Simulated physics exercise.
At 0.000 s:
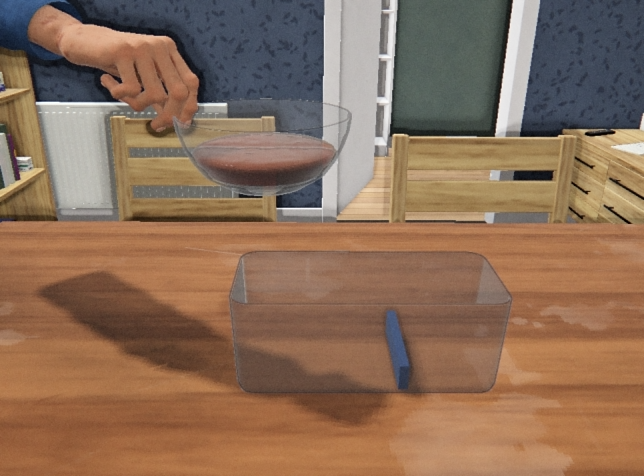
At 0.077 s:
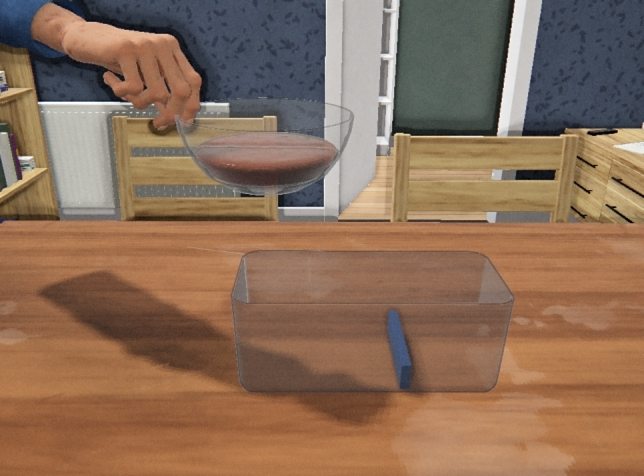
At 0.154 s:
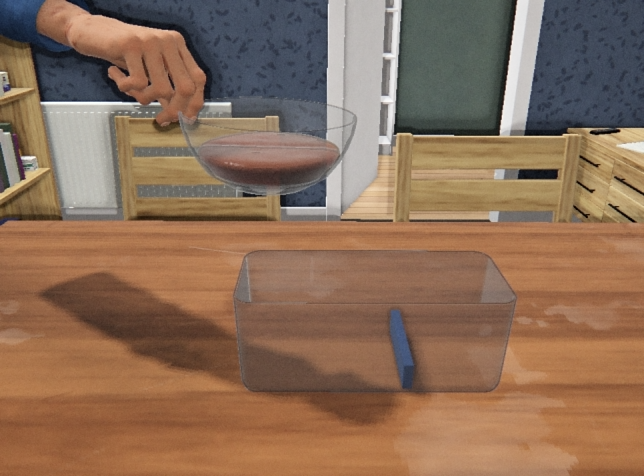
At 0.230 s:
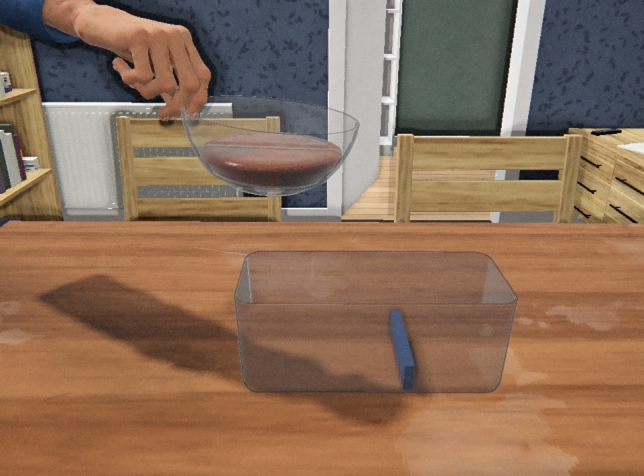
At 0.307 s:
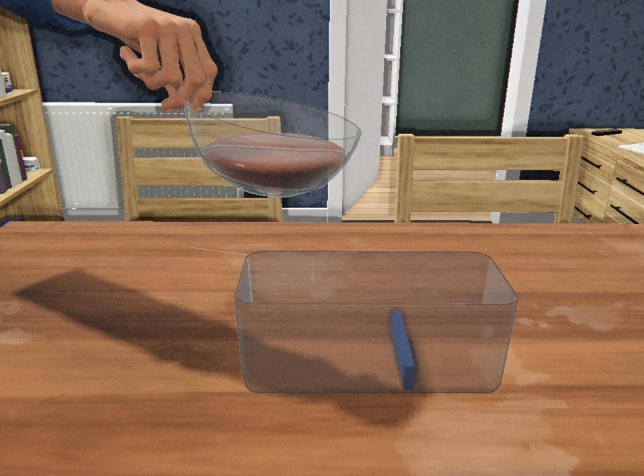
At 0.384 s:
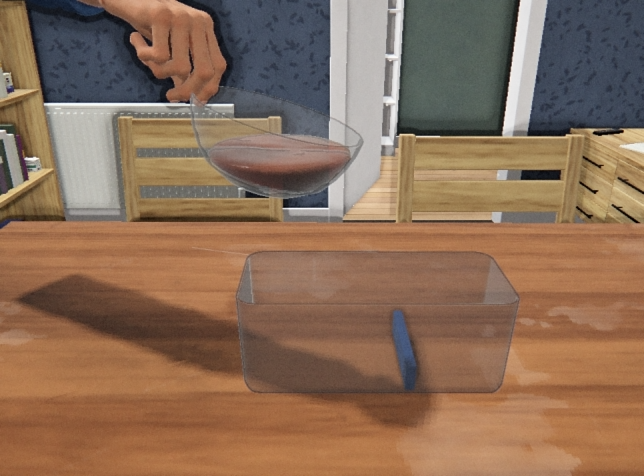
To begin with, a hand at the upper left holds a clear round bowl of reddish-brown liquid above an empty, clear long basin on a wooden table, a blue strip standing inside it. The hand then rises slightly and moves right, tilting the bowl gently rightward while the basin stays put.
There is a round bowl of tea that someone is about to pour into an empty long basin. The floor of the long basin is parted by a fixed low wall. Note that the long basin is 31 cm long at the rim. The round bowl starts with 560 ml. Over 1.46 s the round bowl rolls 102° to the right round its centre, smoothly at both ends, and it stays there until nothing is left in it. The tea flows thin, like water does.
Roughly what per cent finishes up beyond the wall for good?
Roughly 26 per cent.
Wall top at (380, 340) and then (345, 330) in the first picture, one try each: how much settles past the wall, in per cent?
Around 50 and 90 percent, in that order.
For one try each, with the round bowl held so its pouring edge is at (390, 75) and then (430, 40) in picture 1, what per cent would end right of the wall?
I'd say 75 percent on the first go, 65 percent on the next.
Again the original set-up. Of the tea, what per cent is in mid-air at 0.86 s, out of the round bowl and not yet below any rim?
Estimate: Some 30 % of the total.
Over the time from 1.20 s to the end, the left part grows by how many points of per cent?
It comes to near 6 per cent.
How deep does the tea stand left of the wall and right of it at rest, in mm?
The left side settles near 16 mm and the right side near 10 mm.
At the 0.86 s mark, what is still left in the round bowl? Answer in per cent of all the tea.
52 %.
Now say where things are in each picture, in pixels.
In the first frame, tilt 0°; pouring edge (350, 116); surface from (193, 147) to (337, 148); the long basin's rim runs from (236, 277) to (497, 277); the wall's top is at (397, 337).
In the second frame, tilt 1°; pouring edge (353, 116); surface from (196, 146) to (339, 148).
In the third frame, tilt 3°; pouring edge (356, 119); surface from (198, 145) to (341, 148).
In the fourth frame, tilt 6°; pouring edge (358, 125); surface from (201, 144) to (344, 150).
In the fifth frame, tilt 11°; pouring edge (360, 132); surface from (204, 146) to (348, 150).
In the sixth frame, tilt 16°; pouring edge (362, 141); surface from (209, 147) to (353, 150).
Then, 0.86 s in, the tilt is 65° and 52 per cent is still to pour, 13 is left of the wall and 4 right of it.
Then, 1.20 s in, the tilt is 94° and 2 per cent is still to pour, 67 is left of the wall and 24 right of it.
Then, 1.57 s in, the tilt is 102° and 0 per cent is still to pour, 74 is left of the wall and 26 right of it.
Then, 1.96 s in, the tilt is 102° and 0 per cent is still to pour, 73 is left of the wall and 26 right of it.
Finally, 73 per cent lies left of the wall, 26 right of it and 0 outside.
